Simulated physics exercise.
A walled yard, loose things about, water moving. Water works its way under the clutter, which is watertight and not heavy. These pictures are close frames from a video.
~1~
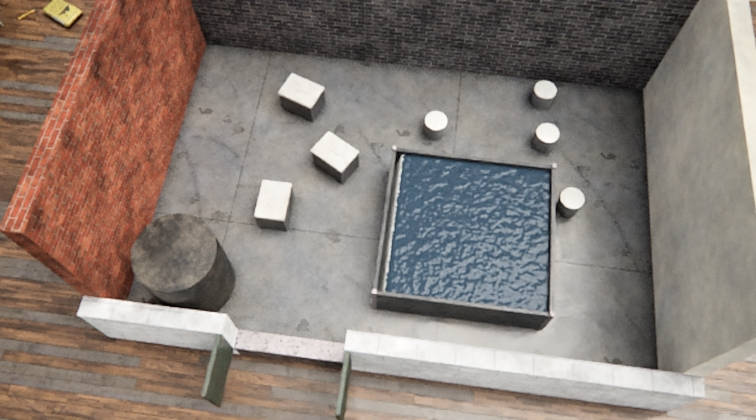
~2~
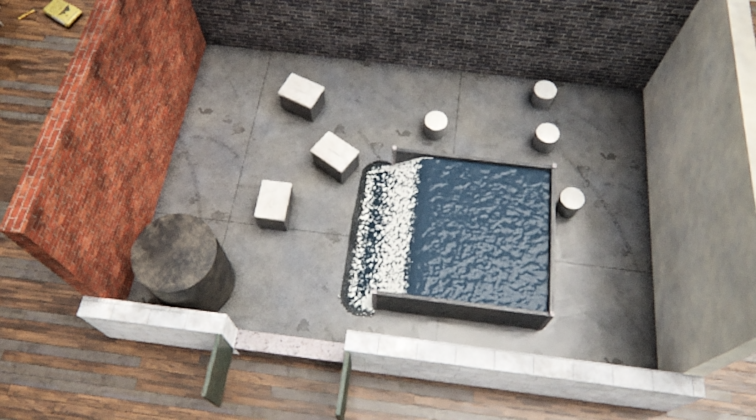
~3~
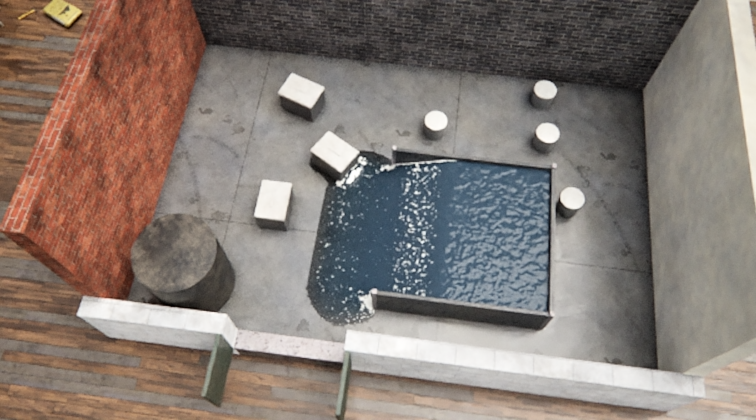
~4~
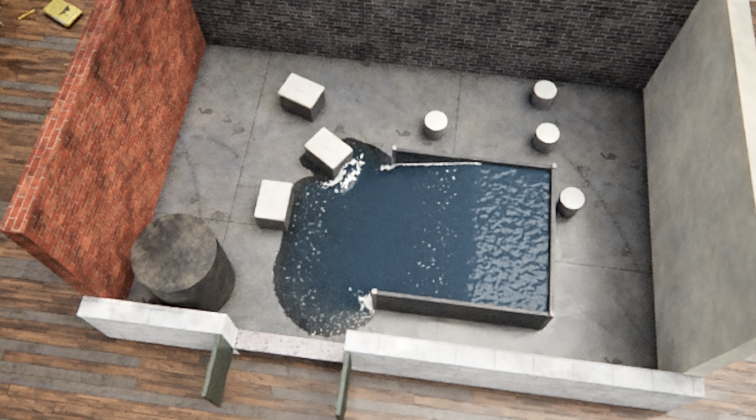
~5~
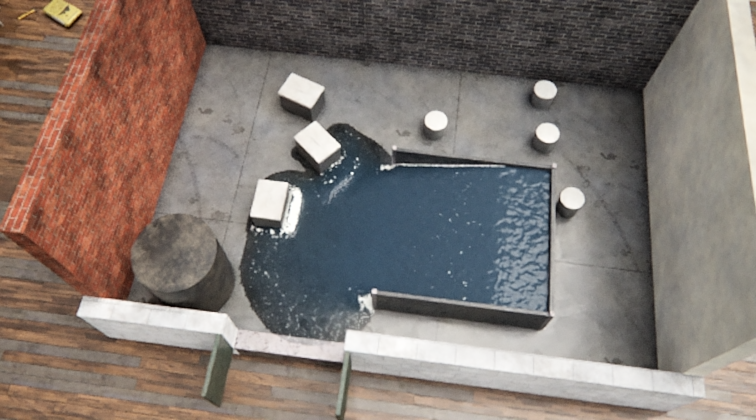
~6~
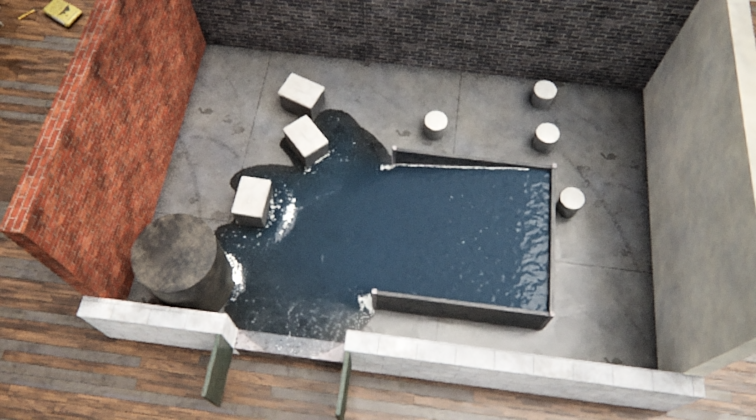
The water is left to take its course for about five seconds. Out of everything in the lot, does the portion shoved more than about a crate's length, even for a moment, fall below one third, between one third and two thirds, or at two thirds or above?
Counting the far movers, it's in the middle - a third to two thirds.
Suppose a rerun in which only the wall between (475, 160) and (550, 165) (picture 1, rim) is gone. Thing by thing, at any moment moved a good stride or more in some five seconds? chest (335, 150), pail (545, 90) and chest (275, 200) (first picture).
Taking them in order, less than that, displaced that much, less than that.
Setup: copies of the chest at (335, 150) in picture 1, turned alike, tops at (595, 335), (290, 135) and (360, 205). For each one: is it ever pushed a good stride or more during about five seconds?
One by one: Hardly budges; knocked well away; knocked well away.
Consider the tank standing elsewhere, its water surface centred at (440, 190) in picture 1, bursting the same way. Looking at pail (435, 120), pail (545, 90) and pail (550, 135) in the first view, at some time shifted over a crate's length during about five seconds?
Item one travelled far enough, item two not displaced far, item three not displaced far.
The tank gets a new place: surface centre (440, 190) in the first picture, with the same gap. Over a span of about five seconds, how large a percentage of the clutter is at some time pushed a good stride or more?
About 60 per cent.
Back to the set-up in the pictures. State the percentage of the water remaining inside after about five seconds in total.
About 84 percent.
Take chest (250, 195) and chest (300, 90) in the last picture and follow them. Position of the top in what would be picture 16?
At about (168, 149) and (290, 64).
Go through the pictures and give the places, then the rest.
A chest at (335, 151), on the bottom; a chest at (273, 199) rests on the ground; 0 of 7 have shifted, in the first frame.
A chest at (335, 151) rests on the ground; a chest at (273, 199), on the bottom; 0 of 7 have shifted, in the second frame.
A chest at (335, 151), on the bottom; a chest at (273, 199) rests on the ground; 0 of 7 have shifted, in the third frame.
A chest at (328, 147), on the bottom, close to its start; a chest at (273, 199), on the bottom; 1 of 7 have shifted, in the fourth frame.
A chest at (317, 141) rests on the ground, close to its start; a chest at (269, 199) rests on the ground, close to its start; 2 of 7 have shifted, in the fifth frame.
A chest at (305, 135) rests on the ground, a stride from its start; a chest at (251, 196) rests on the ground, close to its start; 2 of 7 have shifted, in the sixth frame.
A moment on, 2 of 7 are well off their spots; 0 afloat.
Next, 3 of 7 are well off their spots; 1 afloat.
Later, 2 of 7 are well off their spots; 2 afloat.
In the end, 4 of 7 are well off their spots, and 4 have been at some point; 2 afloat.
